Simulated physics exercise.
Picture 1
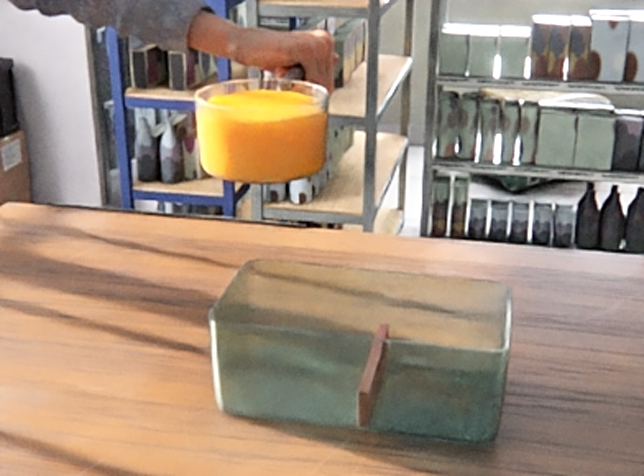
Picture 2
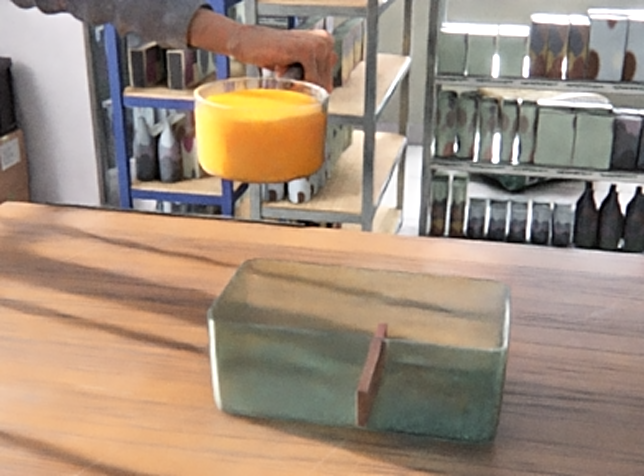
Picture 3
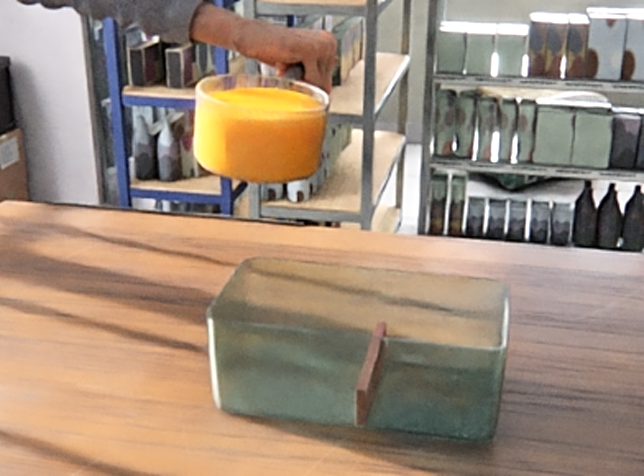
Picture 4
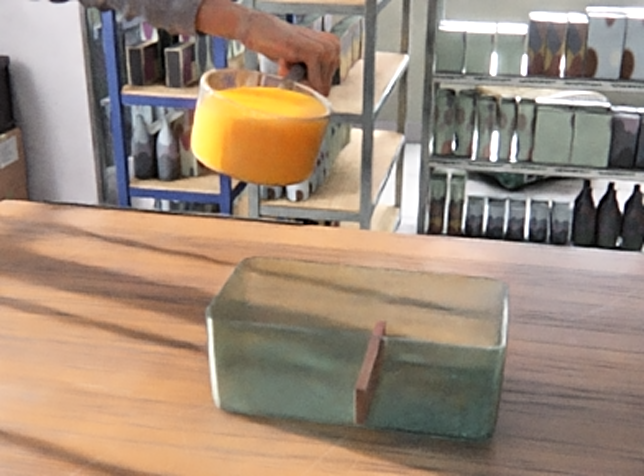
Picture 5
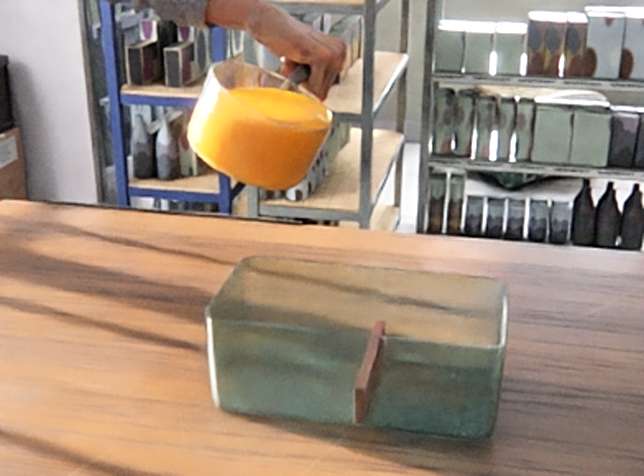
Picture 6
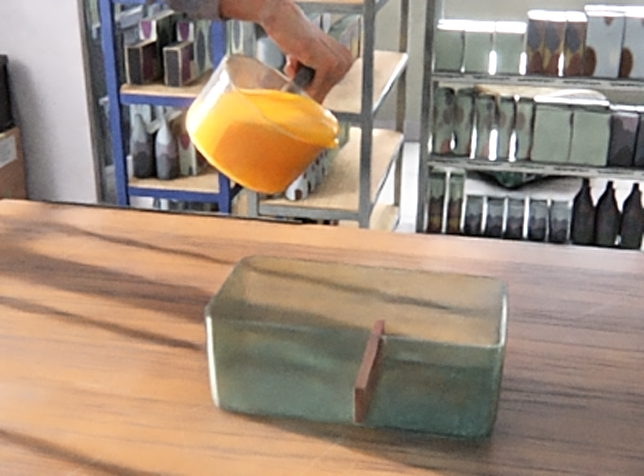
A clear glass bowl of bright orange juice, gripped by a hand reaching in from the upper left, hangs above a wooden table, seen from slightly above by a still camera. Below it sits a long greenish glass basin with a low brown wall inside, before blue and grey shelves of bottles and boxes. The hand slowly, then more steeply, tilts the bowl rightward, and juice reaches its lowered right rim.
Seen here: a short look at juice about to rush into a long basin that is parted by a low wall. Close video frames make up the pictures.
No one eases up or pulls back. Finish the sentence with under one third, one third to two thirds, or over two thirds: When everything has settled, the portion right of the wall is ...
When everything has settled, the portion right of the wall is one third to two thirds.
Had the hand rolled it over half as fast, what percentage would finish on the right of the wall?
Some 70 per cent.
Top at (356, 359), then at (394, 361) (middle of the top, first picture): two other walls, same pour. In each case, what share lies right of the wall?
The first position gives around 70 percent, the second around 25 percent.
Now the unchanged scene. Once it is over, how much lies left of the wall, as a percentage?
About 50 per cent.
A moment on, the saucepan is tipped right over and 22 per cent is still to pour, 2 is left of the wall and 18 right of it.
Next, the saucepan is tipped right over and 4 per cent is still to pour, 32 is left of the wall and 55 right of it.
Then the saucepan is tipped right over and 0 per cent is still to pour, 45 is left of the wall and 47 right of it.
Later the saucepan is tipped right over and 0 per cent is still to pour, 49 is left of the wall and 47 right of it.
Finally, 49 per cent lies left of the wall, 48 right of it and 4 outside.
